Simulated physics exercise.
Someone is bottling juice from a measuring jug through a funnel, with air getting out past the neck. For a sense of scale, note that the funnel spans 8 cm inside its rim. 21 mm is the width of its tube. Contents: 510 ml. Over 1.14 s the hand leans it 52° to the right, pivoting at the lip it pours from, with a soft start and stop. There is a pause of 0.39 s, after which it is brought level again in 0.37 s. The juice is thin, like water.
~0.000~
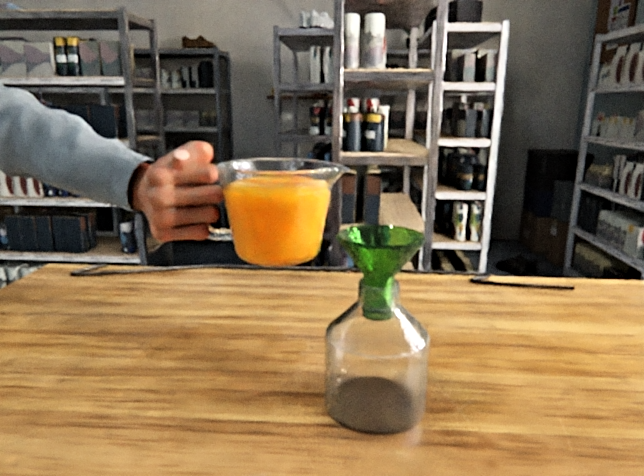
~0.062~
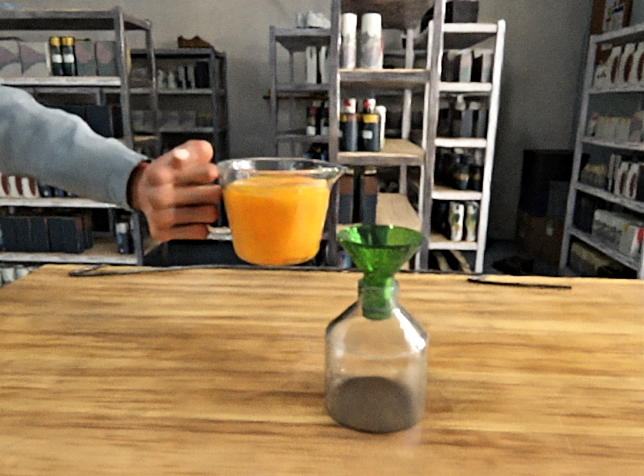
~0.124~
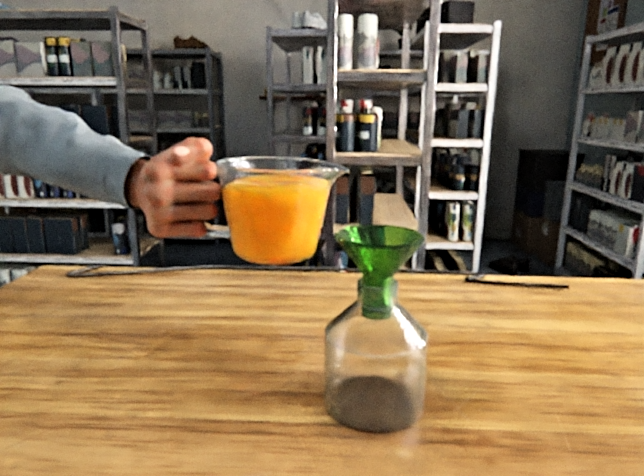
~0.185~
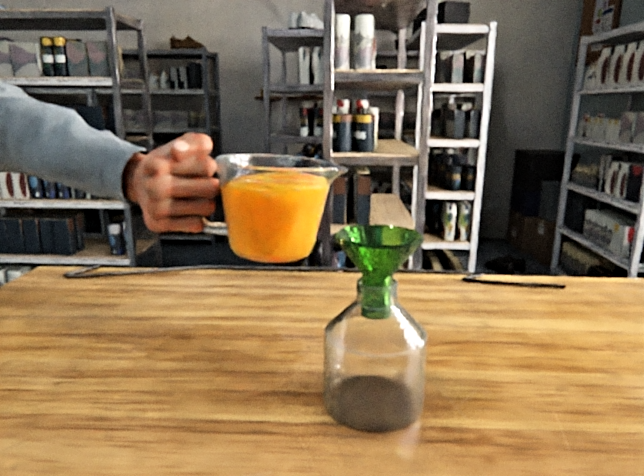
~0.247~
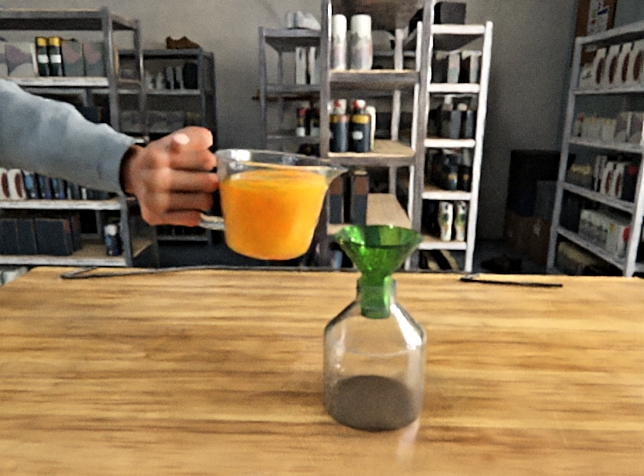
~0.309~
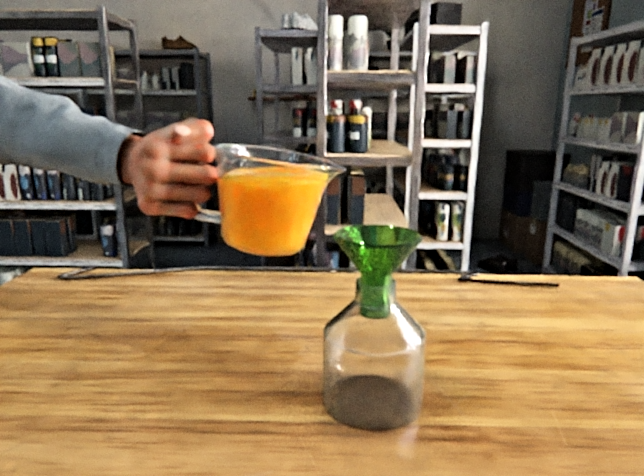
The clip shows a hand holding a clear jug of orange juice above a wooden table, beside a glass bottle with a green funnel in its neck. The hand gradually leans the jug slightly to the right.
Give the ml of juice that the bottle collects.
About 280 ml gets through.
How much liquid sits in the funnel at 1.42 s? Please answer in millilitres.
About 85 ml is in the funnel.
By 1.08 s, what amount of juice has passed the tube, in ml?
Estimate: Some 60 ml.
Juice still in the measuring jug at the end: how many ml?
Some 210 ml are still held at that time.
After 0.75 s the tilt is 39° and 5 ml has passed the tube, 10 ml is in the funnel, 465 ml in the measuring jug and 0 ml has missed.
After 1.08 s the tilt is 52° and 60 ml has passed the tube, 60 ml is in the funnel, 330 ml in the measuring jug and 0 ml has missed.
After 1.42 s the tilt is 52° and 140 ml has passed the tube, 85 ml is in the funnel, 240 ml in the measuring jug and 15 ml has missed.
After 1.79 s the tilt is 11° and 225 ml has passed the tube, 55 ml is in the funnel, 210 ml in the measuring jug and 25 ml has missed.
In the end 280 ml has passed the tube, 0 ml is in the funnel, 210 ml in the measuring jug and 25 ml has missed.
